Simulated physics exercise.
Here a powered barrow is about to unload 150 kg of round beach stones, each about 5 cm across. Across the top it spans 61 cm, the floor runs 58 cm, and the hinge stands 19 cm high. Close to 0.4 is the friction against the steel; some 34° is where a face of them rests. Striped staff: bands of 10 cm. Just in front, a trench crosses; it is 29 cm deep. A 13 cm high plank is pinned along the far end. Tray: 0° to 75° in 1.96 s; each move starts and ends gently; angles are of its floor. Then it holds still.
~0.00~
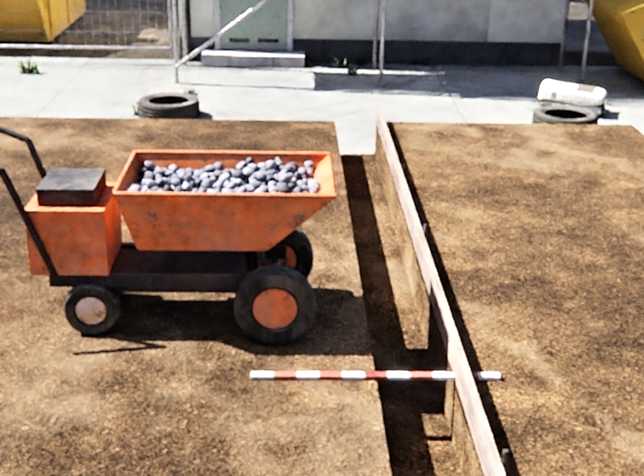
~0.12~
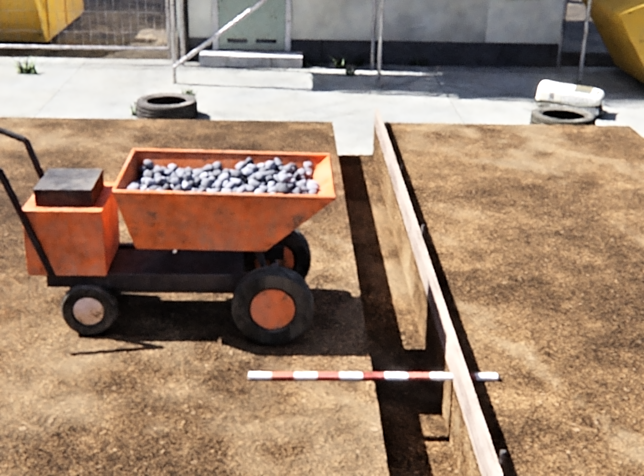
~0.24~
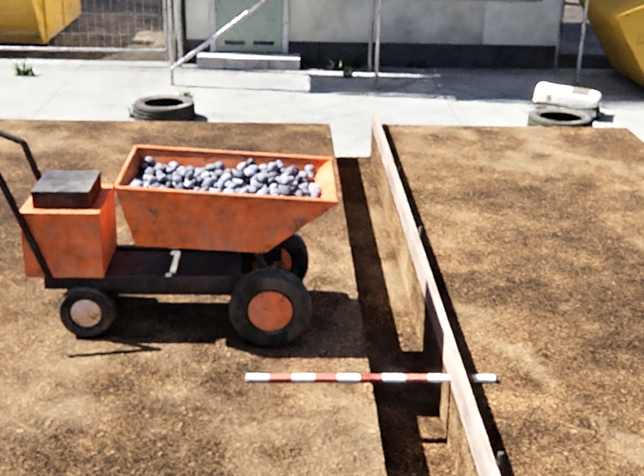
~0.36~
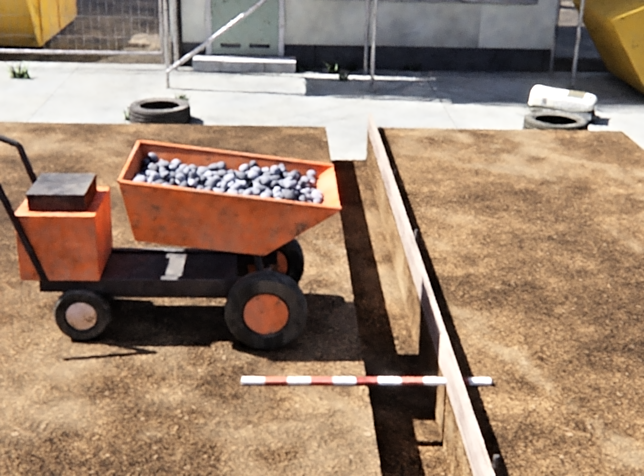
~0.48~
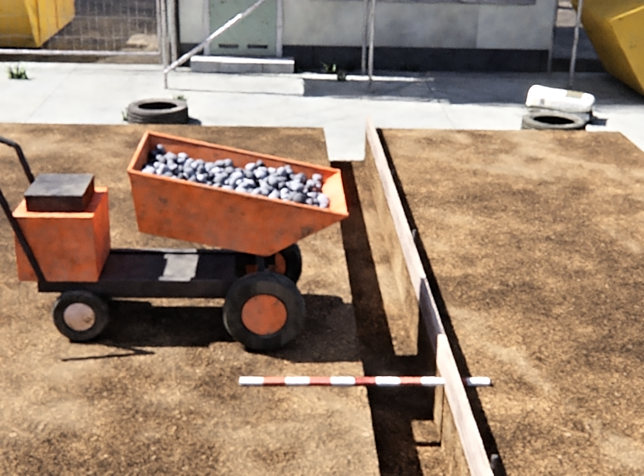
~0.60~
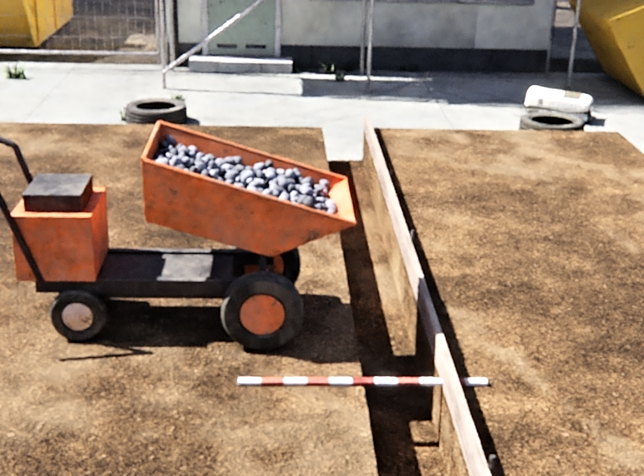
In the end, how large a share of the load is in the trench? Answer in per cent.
A share of roughly 78 %.
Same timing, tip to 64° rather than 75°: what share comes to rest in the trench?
In that case near 65 per cent.
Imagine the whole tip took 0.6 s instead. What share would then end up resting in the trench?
Close to 65 per cent then.
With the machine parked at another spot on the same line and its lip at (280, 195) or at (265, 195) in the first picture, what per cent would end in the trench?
100 % and 85 %.
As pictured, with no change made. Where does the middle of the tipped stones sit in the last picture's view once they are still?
Resting centre: About (400, 354).
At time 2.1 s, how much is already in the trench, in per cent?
Around 65 per cent of it.
After 1.5 s the floor is at 63°; 89 % in the tray, 10 % in the trench; the foremost stones are at (425, 290).
After 2.1 s the floor is at 75°; 14 % in the tray, 65 % in the trench, 21 % past the trench; the foremost stones are at (568, 320).
After 2.4 s the floor is at 75°; 0 % in the tray, 78 % in the trench, 22 % past the trench; the foremost stones are at (617, 328).
After 4.4 s the floor is at 75°; 0 % in the tray, 78 % in the trench, 22 % past the trench; the foremost stones are at (635, 339).
